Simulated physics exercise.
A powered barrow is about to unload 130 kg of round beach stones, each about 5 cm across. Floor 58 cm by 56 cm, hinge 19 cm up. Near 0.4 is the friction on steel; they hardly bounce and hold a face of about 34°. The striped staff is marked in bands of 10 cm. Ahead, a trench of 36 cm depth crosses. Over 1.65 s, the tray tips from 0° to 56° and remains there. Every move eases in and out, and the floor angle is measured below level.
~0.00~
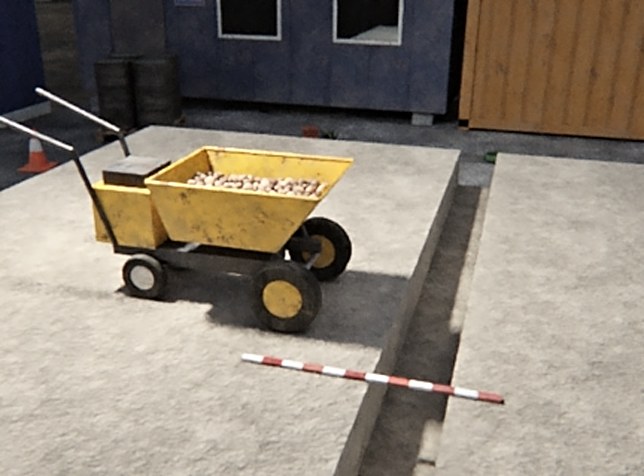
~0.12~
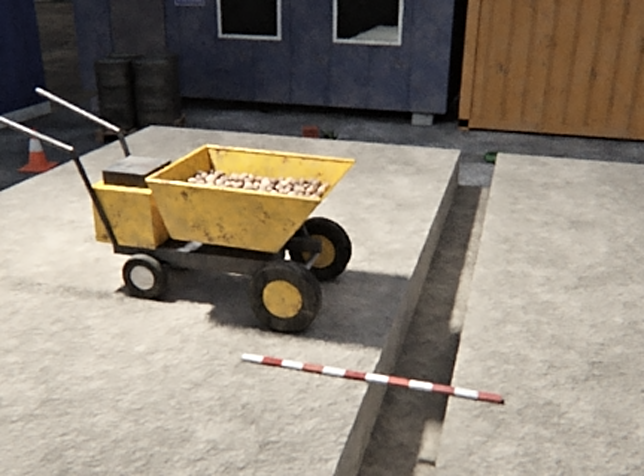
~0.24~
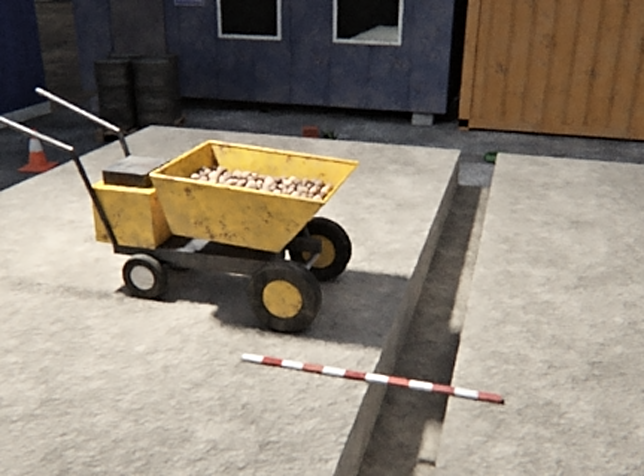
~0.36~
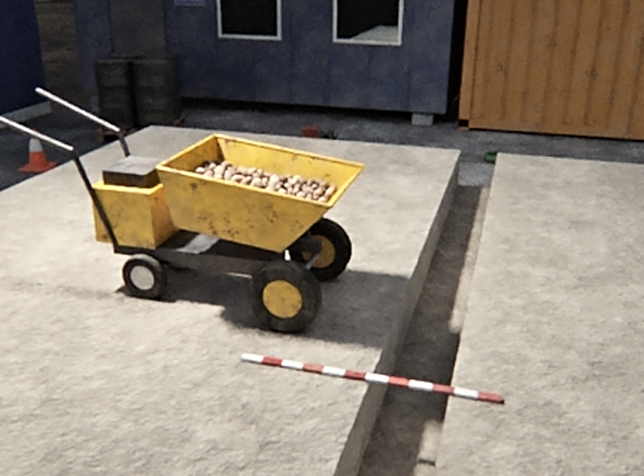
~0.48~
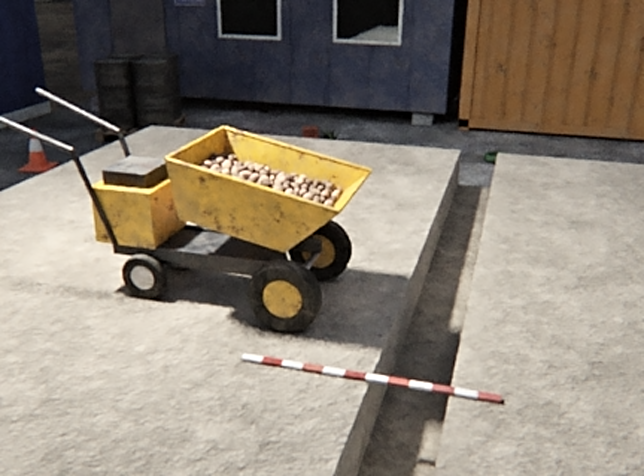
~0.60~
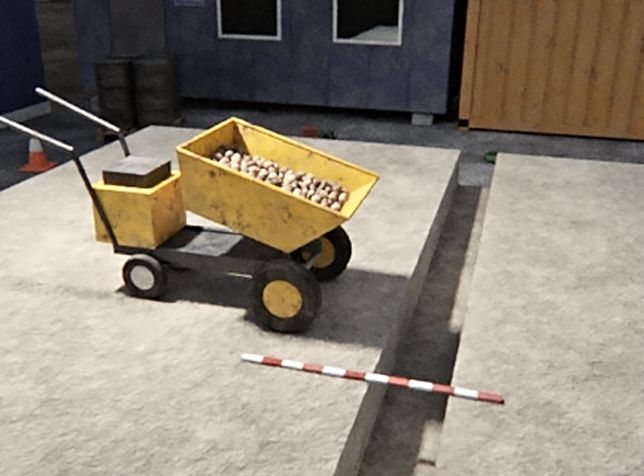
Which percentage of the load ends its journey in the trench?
Roughly 59 per cent.
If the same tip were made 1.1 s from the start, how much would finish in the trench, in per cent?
Close to 60 percent, then.
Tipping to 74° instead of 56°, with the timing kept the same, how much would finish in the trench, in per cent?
It comes out at about 85 percent.
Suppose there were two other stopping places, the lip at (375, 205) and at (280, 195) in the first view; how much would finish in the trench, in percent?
About 20 per cent from the first spot, about 50 from the second.
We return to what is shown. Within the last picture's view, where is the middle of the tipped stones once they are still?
Roughly at (429, 369).
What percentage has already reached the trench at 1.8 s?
At that moment: Approx. 10 %.
After 1.2 s the floor is at 47°; 100 % in the tray; the foremost stones are at (374, 242).
After 1.8 s the floor is at 56°; 88 % in the tray, 12 % in the trench; the foremost stones are at (457, 329).
After 2.1 s the floor is at 56°; 64 % in the tray, 32 % in the trench, 4 % past the trench; the foremost stones are at (508, 328).
After 4.1 s the floor is at 56°; 36 % in the tray, 59 % in the trench, 5 % past the trench; the foremost stones are at (576, 335).
